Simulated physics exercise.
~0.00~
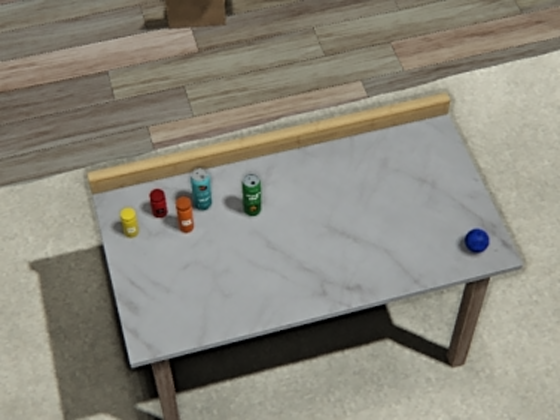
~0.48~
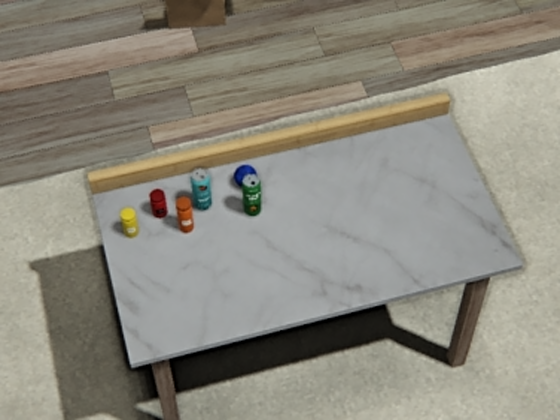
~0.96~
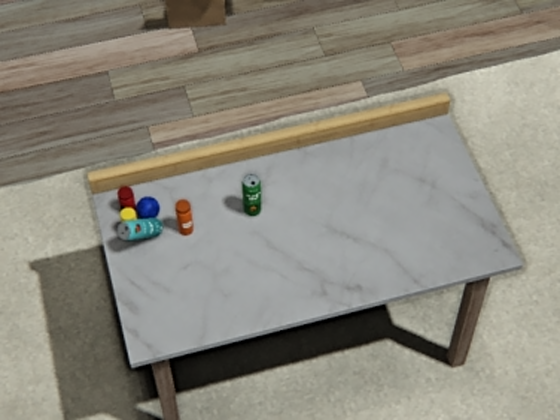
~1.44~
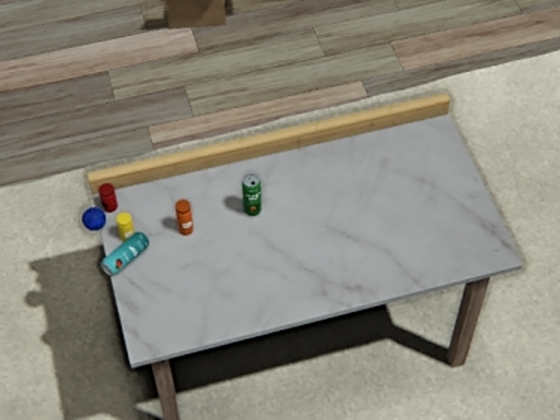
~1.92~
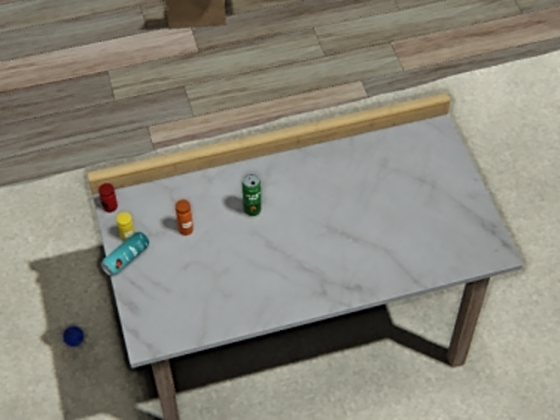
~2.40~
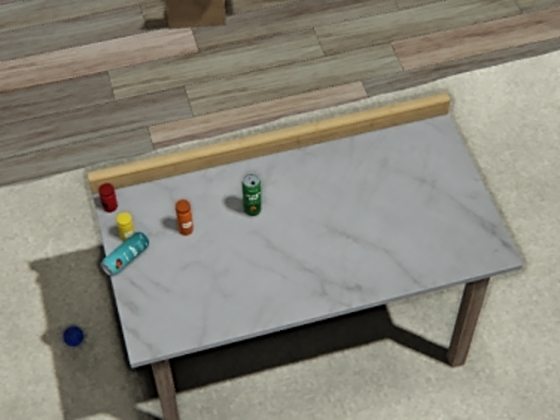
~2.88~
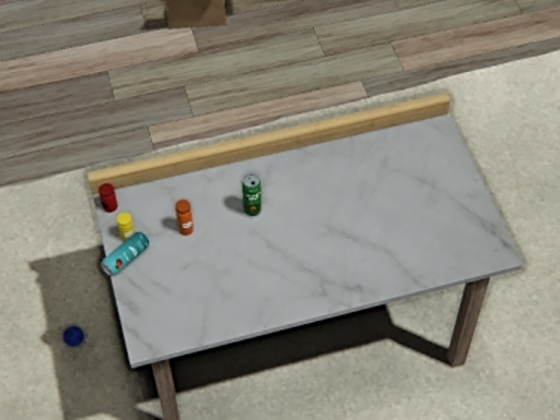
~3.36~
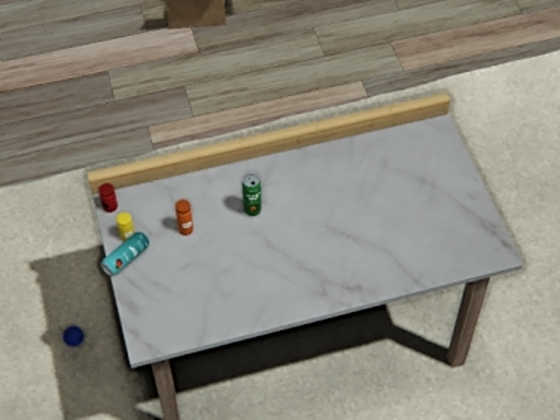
In this clip, a blue ball rolls left across a marble-topped table, passing behind a green can, knocking over a turquoise can and shifting the red shaker, then drops off the left edge to rest on the floor, while the green can and the orange and yellow shakers remain upright.
